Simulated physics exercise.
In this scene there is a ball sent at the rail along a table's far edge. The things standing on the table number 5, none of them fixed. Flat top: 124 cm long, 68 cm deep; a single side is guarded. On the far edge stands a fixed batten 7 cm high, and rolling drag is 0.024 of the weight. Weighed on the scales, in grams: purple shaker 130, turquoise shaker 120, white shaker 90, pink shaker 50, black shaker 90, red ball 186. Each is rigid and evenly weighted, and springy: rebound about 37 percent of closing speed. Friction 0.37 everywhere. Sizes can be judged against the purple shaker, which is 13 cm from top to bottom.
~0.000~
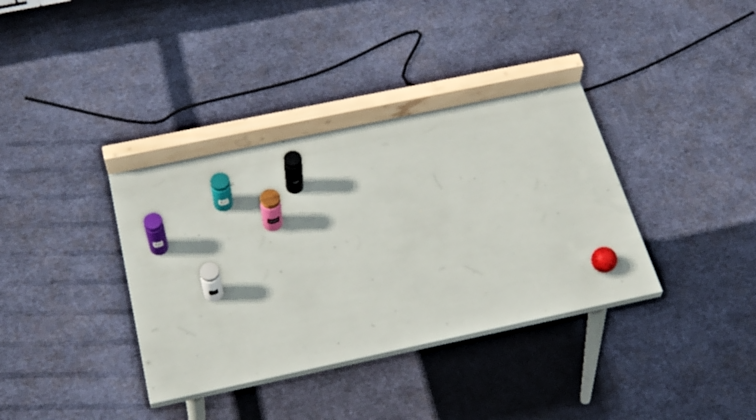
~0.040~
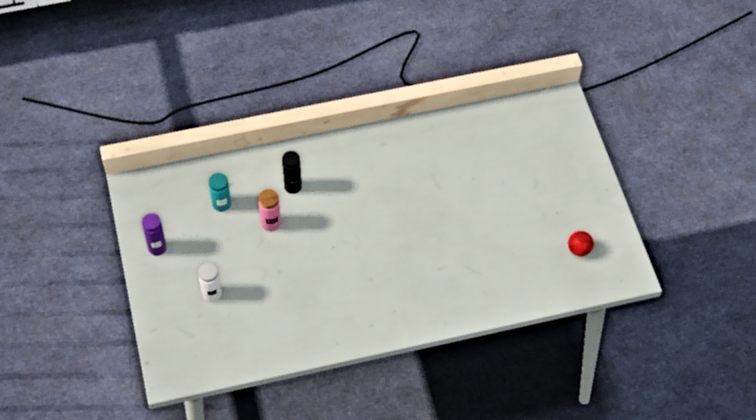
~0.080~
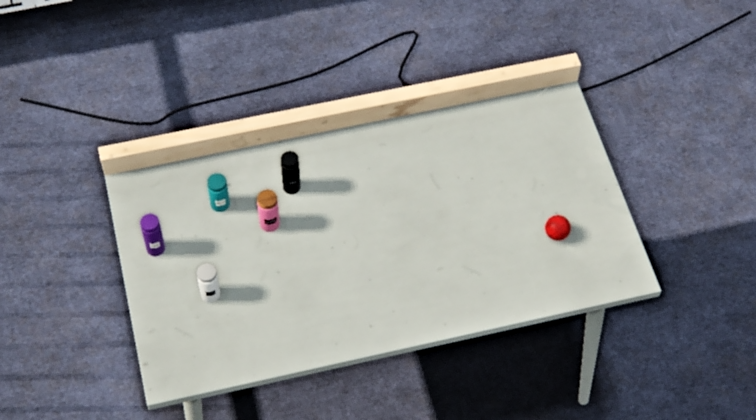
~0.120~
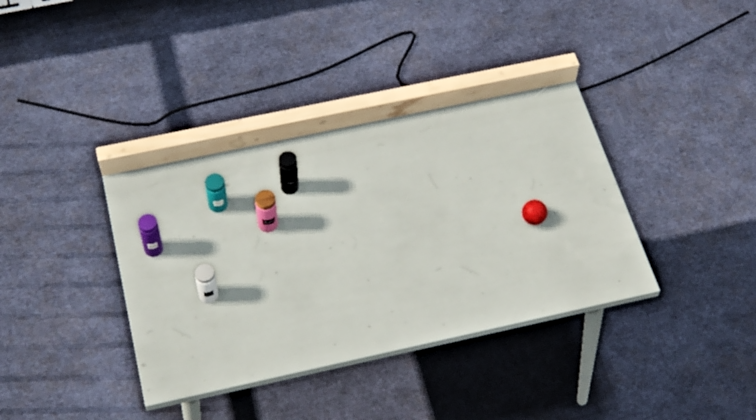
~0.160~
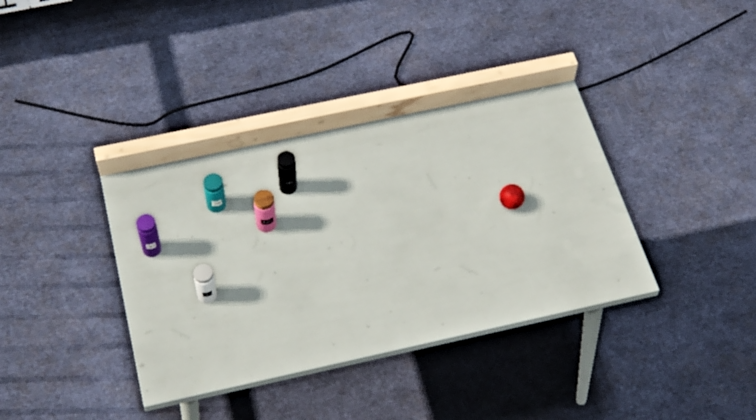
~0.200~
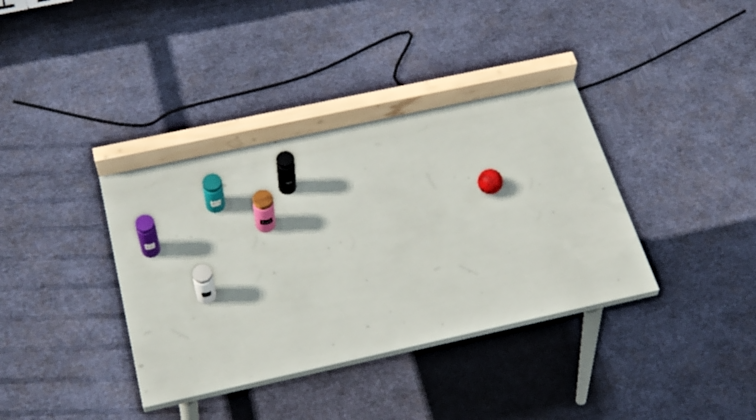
A red ball rolled steadily up and to the left across a pale tabletop, from near the right edge toward the wooden rail, while five small colored shakers stood still on the left side.
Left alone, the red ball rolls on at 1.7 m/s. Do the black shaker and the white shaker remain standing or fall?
The black shaker falls, the white shaker remains standing.
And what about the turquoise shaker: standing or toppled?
In the last frame the turquoise shaker does not stay up.
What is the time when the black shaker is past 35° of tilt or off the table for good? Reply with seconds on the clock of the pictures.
Time: Approximately 1.0 s.
Around 0.50 s, red ball near (372, 141).
Around 1.00 s, red ball near (284, 197); black shaker at 30° to upright near (256, 180).
Finally (2.2 s), on their side or leaning hard on the table, turquoise shaker and black shaker; the other 3 still in place (within 4 cm). Final places as that camera would see them, black shaker near (252, 205), white shaker near (204, 284).
